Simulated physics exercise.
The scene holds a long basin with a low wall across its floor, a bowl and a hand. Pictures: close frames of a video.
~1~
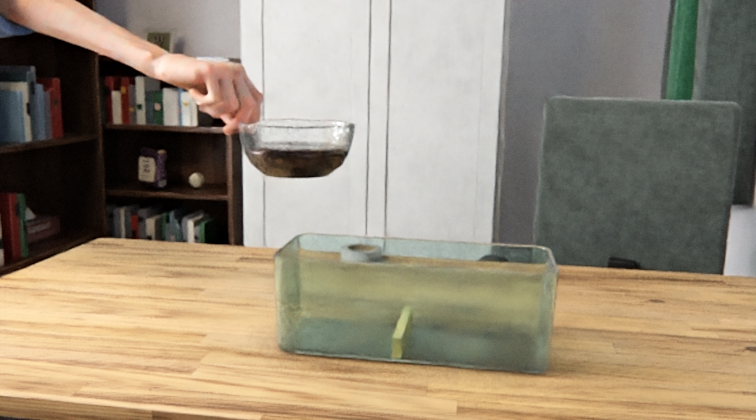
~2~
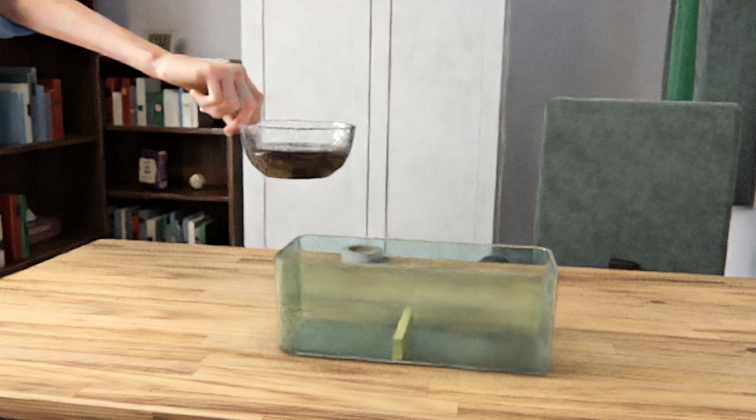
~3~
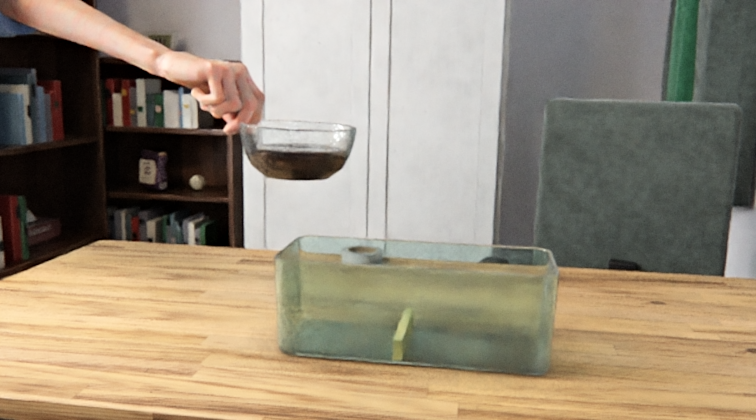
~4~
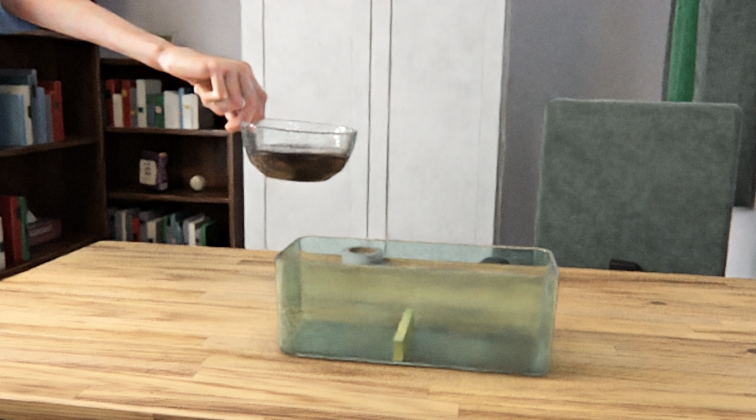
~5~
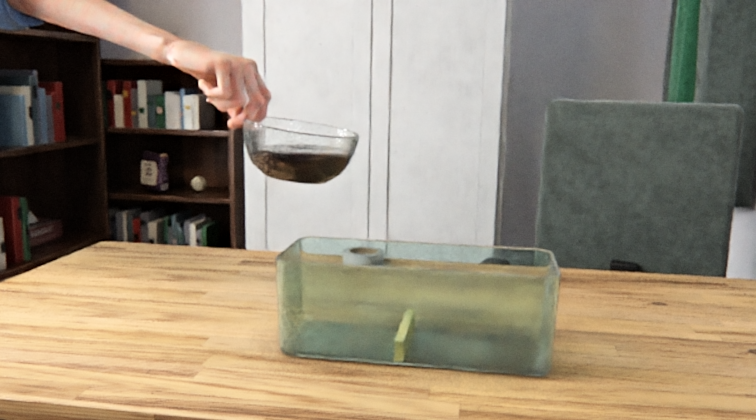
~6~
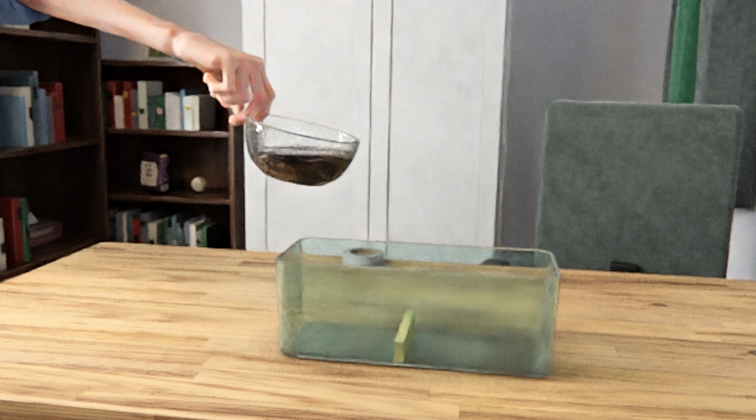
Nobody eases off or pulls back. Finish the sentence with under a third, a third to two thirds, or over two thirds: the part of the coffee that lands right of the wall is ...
It is under a third.
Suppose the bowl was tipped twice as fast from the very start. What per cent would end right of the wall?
Share on the right: Some 15 percent.
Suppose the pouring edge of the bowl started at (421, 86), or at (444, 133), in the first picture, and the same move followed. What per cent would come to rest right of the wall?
90 %, 95 %.
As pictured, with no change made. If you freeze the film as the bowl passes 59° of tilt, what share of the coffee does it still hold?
About 65 % remains.
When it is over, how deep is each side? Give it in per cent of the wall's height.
60 left, 10 right, give or take.
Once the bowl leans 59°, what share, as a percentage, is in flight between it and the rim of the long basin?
That works out near 25 percent.
A moment on, the bowl is tipped part way and 66 per cent is still to pour, 8 is left of the wall and 0 right of it.
Next, the bowl is tipped on its side and 8 per cent is still to pour, 65 is left of the wall and 16 right of it.
Then the bowl is tipped on its side and 0 per cent is still to pour, 80 is left of the wall and 19 right of it.
Later the bowl is tipped on its side and 0 per cent is still to pour, 80 is left of the wall and 20 right of it.
Finally, 80 per cent lies left of the wall, 20 right of it and 0 outside.
